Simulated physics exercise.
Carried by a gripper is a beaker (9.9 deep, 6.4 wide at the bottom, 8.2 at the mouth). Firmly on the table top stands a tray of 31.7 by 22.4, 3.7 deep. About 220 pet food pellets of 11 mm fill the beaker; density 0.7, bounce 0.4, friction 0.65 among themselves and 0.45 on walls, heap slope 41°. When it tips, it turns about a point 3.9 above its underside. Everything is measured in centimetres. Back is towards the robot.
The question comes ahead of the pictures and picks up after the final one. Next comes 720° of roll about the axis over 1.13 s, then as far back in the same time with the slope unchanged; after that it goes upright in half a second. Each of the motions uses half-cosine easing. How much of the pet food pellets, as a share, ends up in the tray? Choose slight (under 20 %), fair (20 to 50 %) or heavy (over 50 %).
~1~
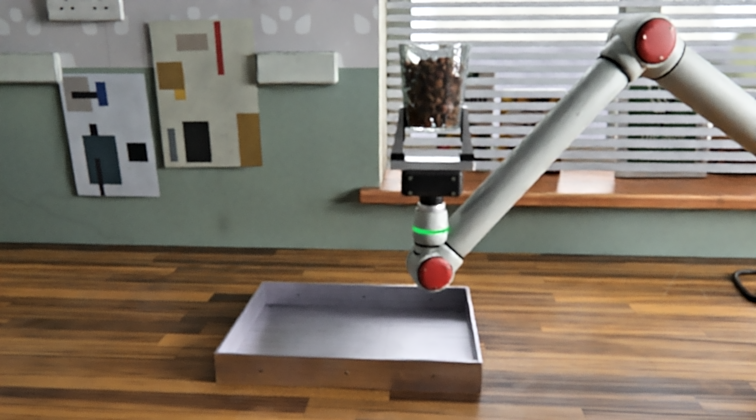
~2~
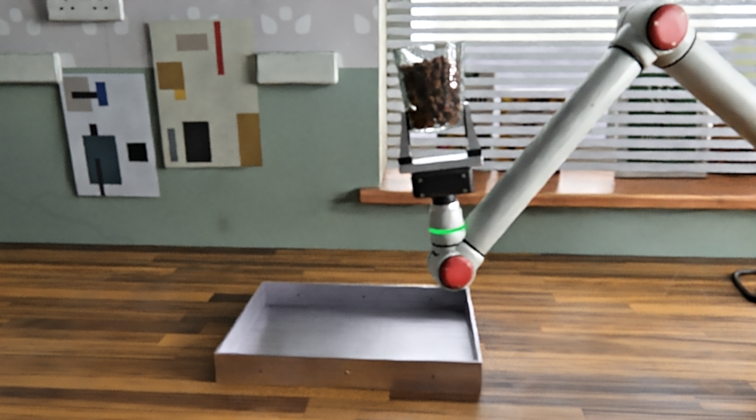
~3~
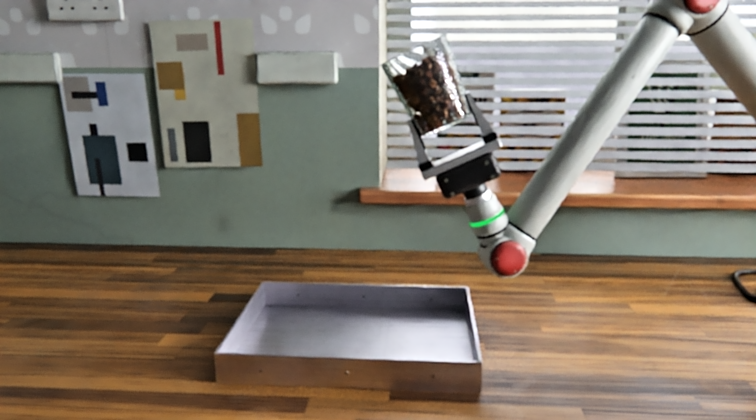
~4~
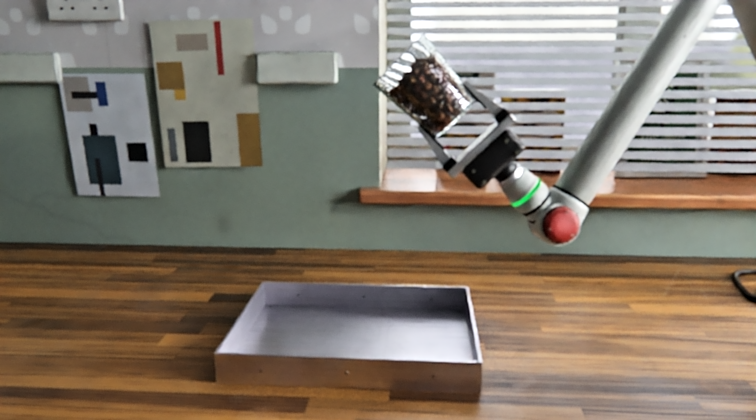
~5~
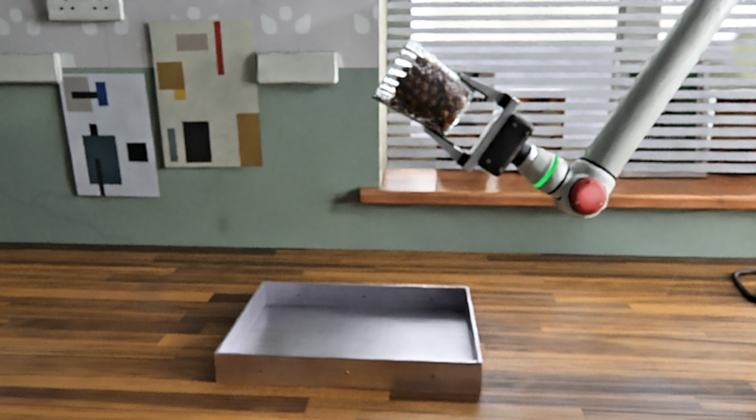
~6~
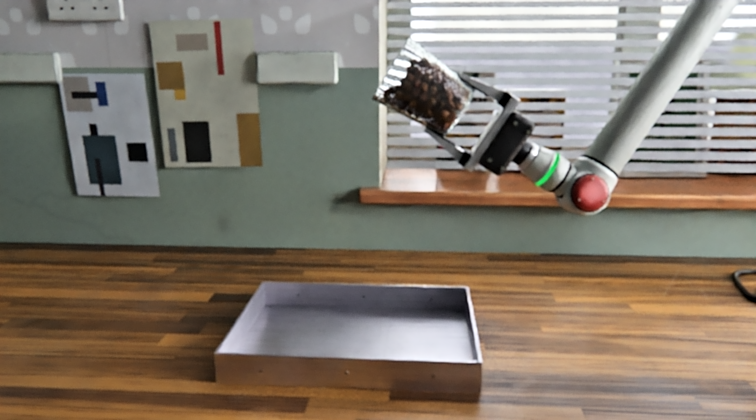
Slight, under 20 %.
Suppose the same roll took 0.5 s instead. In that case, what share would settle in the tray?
It would come to around 0 percent.
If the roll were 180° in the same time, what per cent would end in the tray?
In that case you'd get close to 0 per cent.
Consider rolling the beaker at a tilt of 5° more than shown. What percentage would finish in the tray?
Estimate: Around 0 %.
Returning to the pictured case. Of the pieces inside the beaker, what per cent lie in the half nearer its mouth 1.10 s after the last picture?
Around 45 percent.
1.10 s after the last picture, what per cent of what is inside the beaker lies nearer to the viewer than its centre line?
Looks like around 50 per cent is in the front half.
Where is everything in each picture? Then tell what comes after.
Beaker middle at (434, 88), upright; upper third of the load around (435, 72), from x 405 to 460, top at y 60; 223 in the beaker, in the first picture.
Beaker middle at (433, 88), tipped 7°; upper third of the load around (434, 72), from x 405 to 460, top at y 60, in the second picture.
Beaker middle at (430, 88), tipped 25°; upper third of the load around (429, 74), from x 395 to 465, top at y 60, in the third picture.
Beaker middle at (428, 90), tipped 45°; upper third of the load around (426, 77), from x 395 to 465, top at y 55, in the fourth picture.
Beaker middle at (426, 92), tipped 57°; upper third of the load around (424, 78), from x 395 to 465, top at y 60, in the fifth picture.
Beaker middle at (426, 92), tipped 58°; upper third of the load around (425, 79), from x 390 to 465, top at y 60; 223 in the beaker, in the sixth picture.
Then, 1.10 s later, tipped 58°, highest piece 38 above the table; 222 in the beaker, 1 in the tray.
Then, 2.21 s later, tipped 58°, highest piece 38 above the table; 222 in the beaker, 1 in the tray.
Then, 2.96 s later, upright, highest piece 39 above the table; 222 in the beaker, 1 in the tray.
Then, 3.66 s later, upright, highest piece 39 above the table; 222 in the beaker, 1 in the tray.
At rest, 222 in the beaker, 1 in the tray. That is 0 % in the tray.
